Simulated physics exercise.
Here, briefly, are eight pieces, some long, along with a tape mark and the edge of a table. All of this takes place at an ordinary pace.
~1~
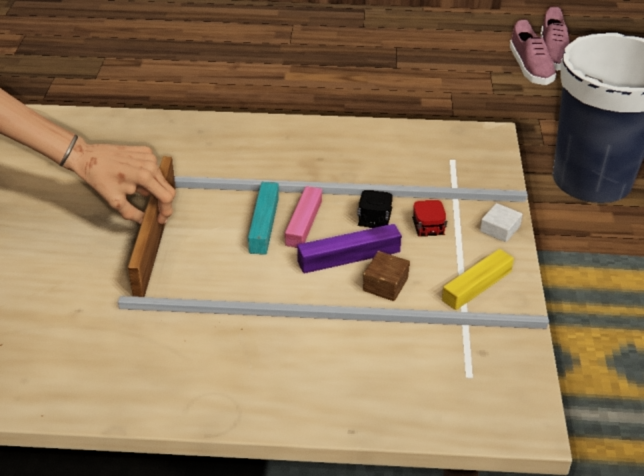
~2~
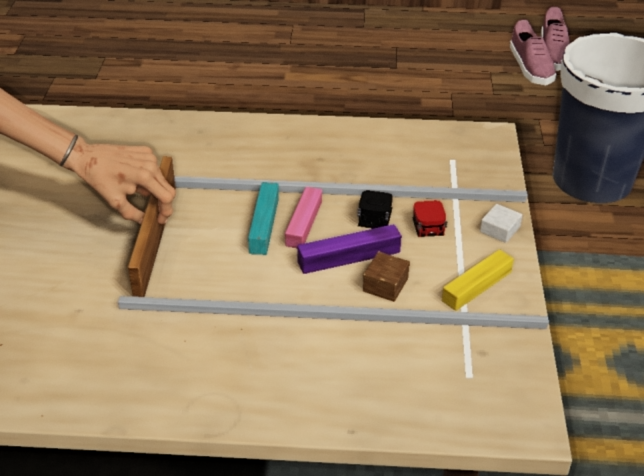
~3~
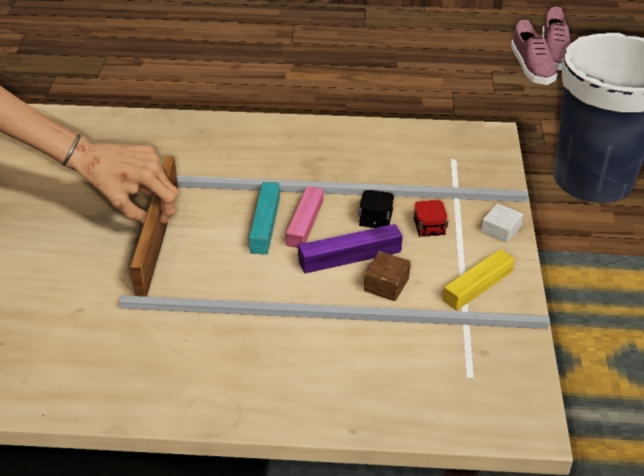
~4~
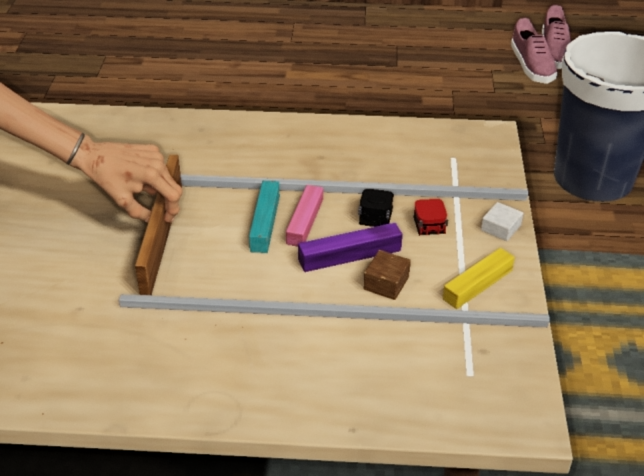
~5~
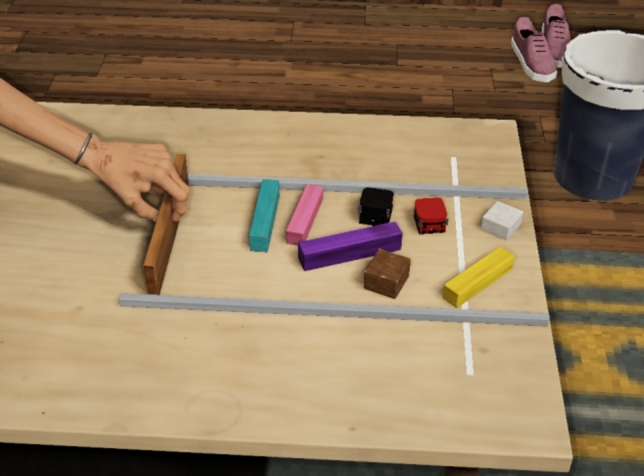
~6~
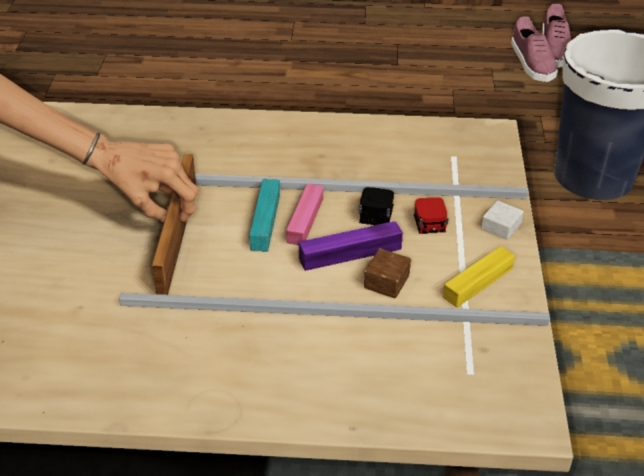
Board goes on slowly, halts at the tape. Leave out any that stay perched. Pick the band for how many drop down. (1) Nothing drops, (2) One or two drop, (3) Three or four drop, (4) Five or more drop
One or two drop (2).
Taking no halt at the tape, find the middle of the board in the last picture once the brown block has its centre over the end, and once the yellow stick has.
Its middle is about (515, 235) and about (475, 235).
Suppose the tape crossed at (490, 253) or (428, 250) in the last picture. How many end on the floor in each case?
Down on the floor: 4 and 1.
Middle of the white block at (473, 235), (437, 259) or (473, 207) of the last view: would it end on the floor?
The white block falls; survives; falls.
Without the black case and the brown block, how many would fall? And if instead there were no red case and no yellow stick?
1 for the first case, 1 for the second.
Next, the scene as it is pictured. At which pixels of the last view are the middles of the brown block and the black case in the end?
Brown block at about (491, 284), black case at about (510, 211).
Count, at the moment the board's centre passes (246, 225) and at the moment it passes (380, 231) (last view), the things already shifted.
Well, it's 0 at the first one and 6 at the second.
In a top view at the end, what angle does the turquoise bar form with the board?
Roughly 0 degrees.
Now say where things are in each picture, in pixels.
In the first picture, white block (501, 223); yellow stick (478, 279); red case (429, 219); board (154, 225); tape (460, 255).
In the second picture, yellow stick (478, 280); turquoise bar (264, 218).
In the third picture, red case (430, 219); purple stick (351, 249).
In the fourth picture, white block (502, 222); board (160, 223).
In the fifth picture, yellow stick (479, 277); black case (376, 208).
In the sixth picture, white block (502, 220); yellow stick (479, 276); red case (431, 216); board (176, 222); tape (461, 252).
Soon after, none off yet; white block at rest near (502, 220); yellow stick at rest near (479, 276); red case at rest near (431, 216).
Then, none off yet; white block moved about its own width near (526, 218); yellow stick moving near (484, 279); red case moved well along near (494, 218).
At rest, the number that fall off is one or two; fallen, red case and white block.
